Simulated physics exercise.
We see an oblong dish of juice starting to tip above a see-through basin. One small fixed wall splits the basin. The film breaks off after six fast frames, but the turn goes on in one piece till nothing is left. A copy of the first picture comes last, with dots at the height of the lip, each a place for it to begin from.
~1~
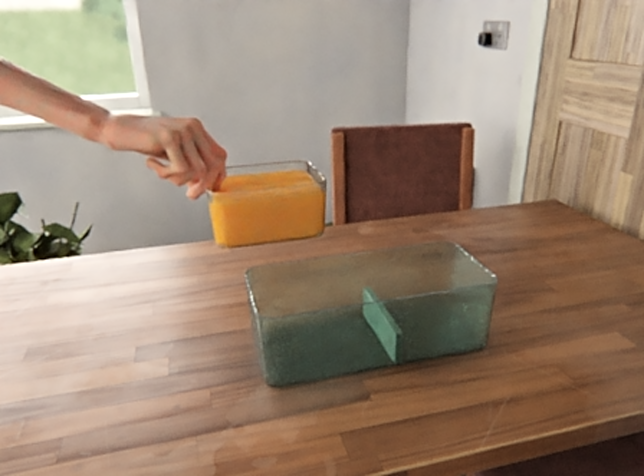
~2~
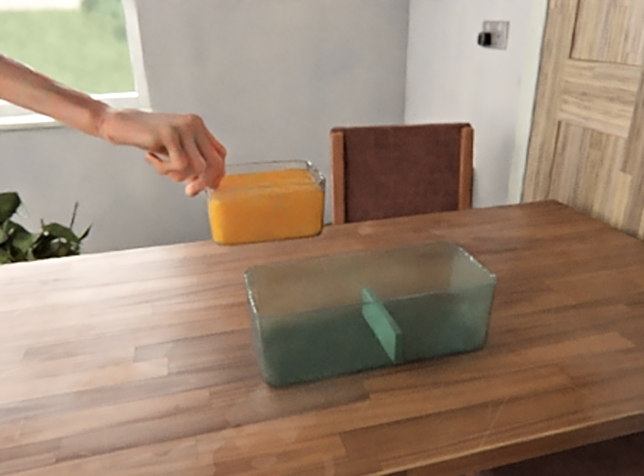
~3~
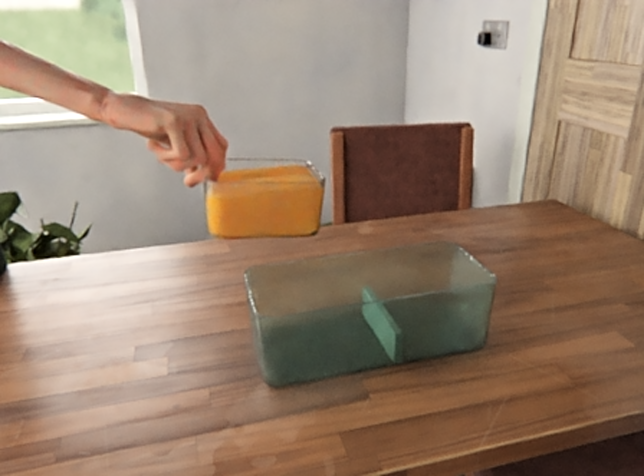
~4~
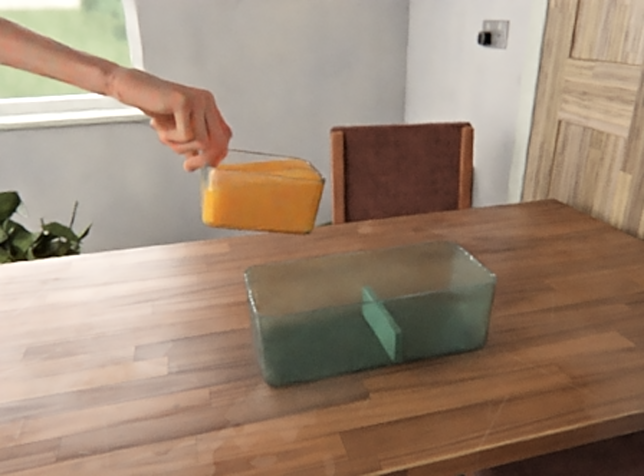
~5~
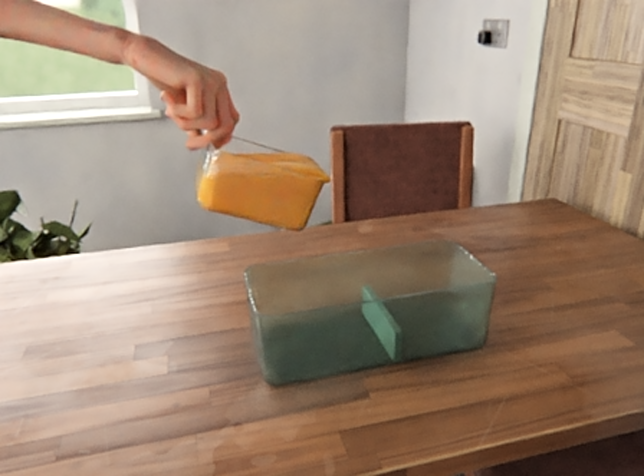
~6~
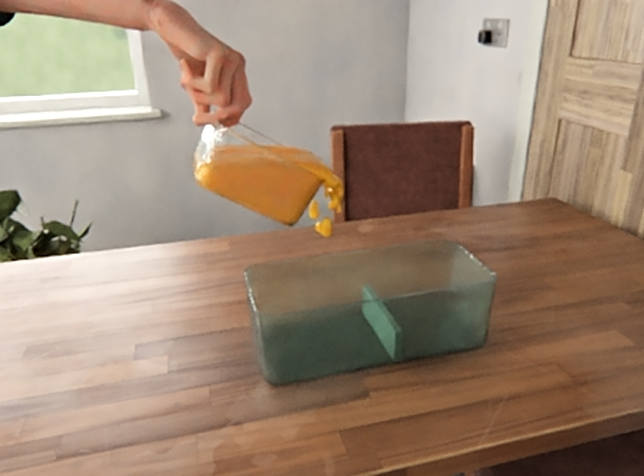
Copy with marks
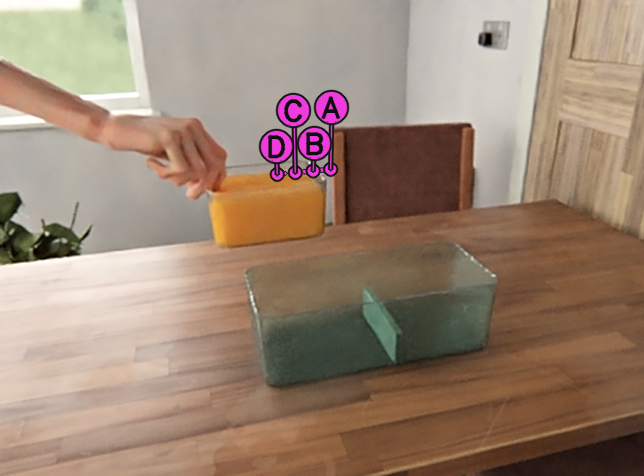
On a wooden table sat a see-through basin with a low wall inside, while a hand above it tilted an oblong dish of orange juice rightward until some slipped over the lip in drops.
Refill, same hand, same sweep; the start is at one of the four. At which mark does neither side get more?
C beats the others.
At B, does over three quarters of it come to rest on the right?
No, it does not.
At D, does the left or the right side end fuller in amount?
The left one.
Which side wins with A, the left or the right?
The right side.
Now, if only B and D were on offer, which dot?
Here it is dot B.
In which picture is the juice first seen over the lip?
Picture 5.
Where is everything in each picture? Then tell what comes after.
Upright, lip at (316, 170); basin from (264, 384) to (485, 344); top of the wall at (382, 308); nothing has left yet, in the first frame.
Upright, lip at (315, 170); nothing has left yet, in the second frame.
Tipped about 6°, lip at (315, 170); nothing has left yet, in the third frame.
Tipped about 12°, lip at (315, 169); nothing has left yet, in the fourth frame.
Tipped about 21°, lip at (315, 168); juice is over the lip, down to (320, 174), in the fifth frame.
Tipped about 32°, lip at (316, 168); juice is over the lip, down to (322, 229), in the sixth frame.
In magenta, A at (330, 169); B at (313, 170); C at (295, 172); D at (277, 174).
For dot A, about 8 % ends left of the wall and 87 % right of it; 5 % is lost outside.
For dot B, about 27 % ends left of the wall and 68 % right of it; 4 % is lost outside.
For dot C, about 45 % ends left of the wall and 50 % right of it; 4 % is lost outside.
For dot D, about 80 % ends left of the wall and 15 % right of it; 5 % is lost outside.
